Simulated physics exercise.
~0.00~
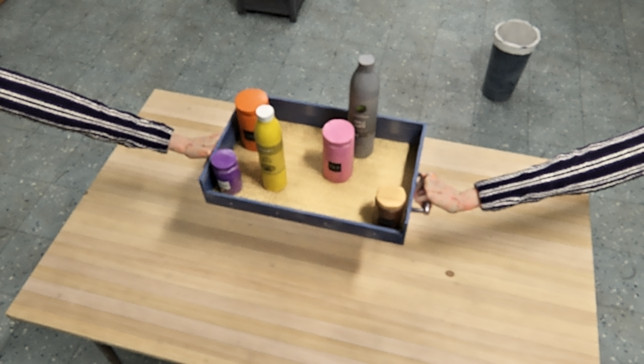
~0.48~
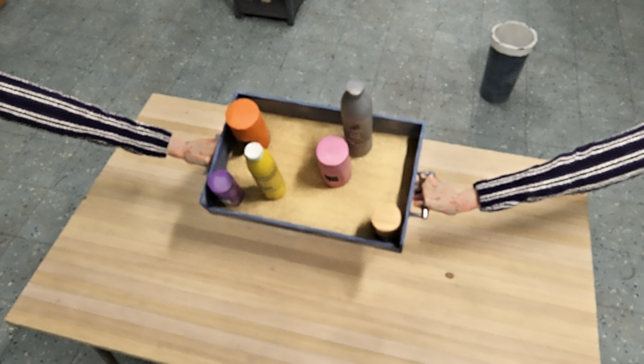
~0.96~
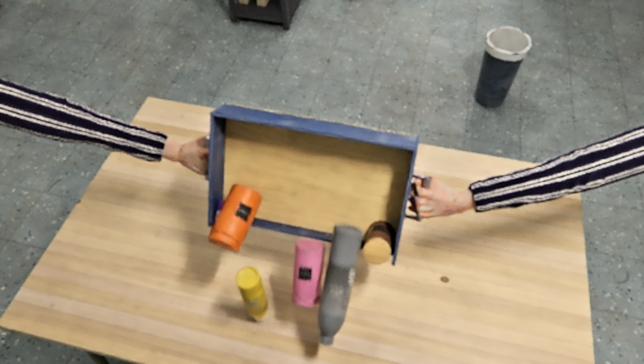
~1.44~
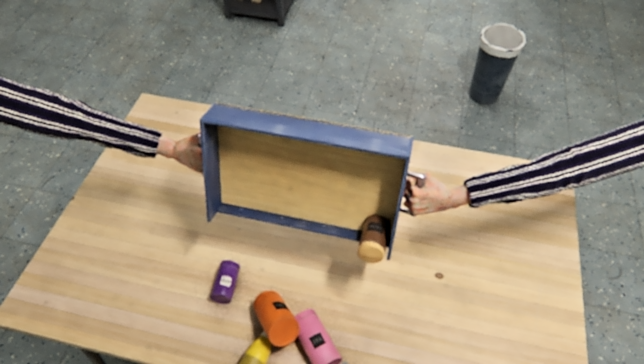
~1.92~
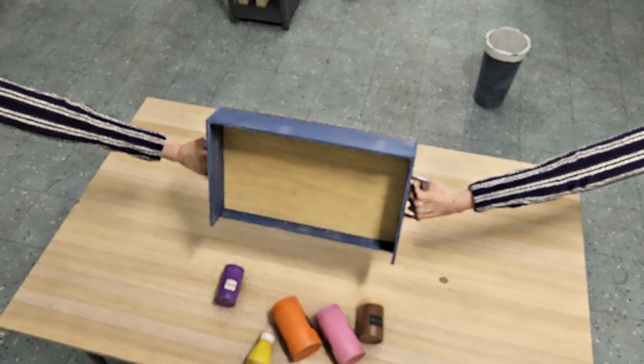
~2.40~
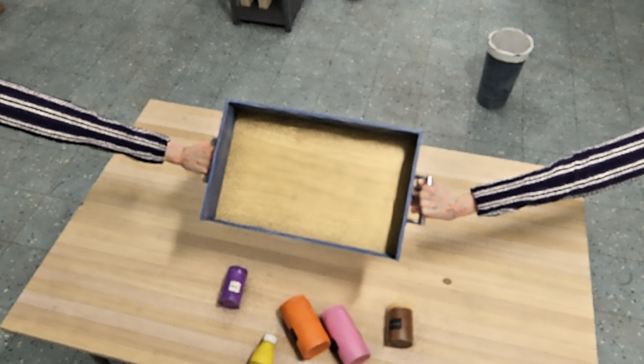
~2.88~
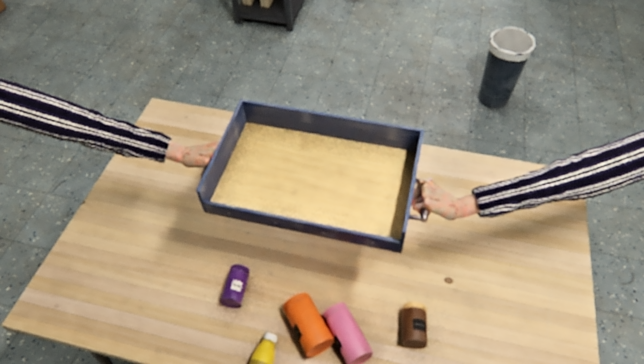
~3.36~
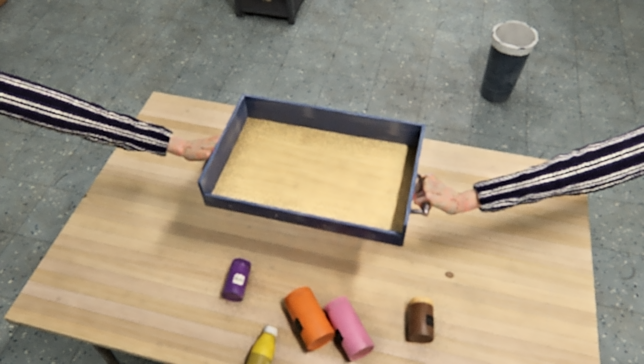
On a wooden table, two hands tipping a blue-edged crate toward the viewer, spilling out all its containers, then levelling it empty.
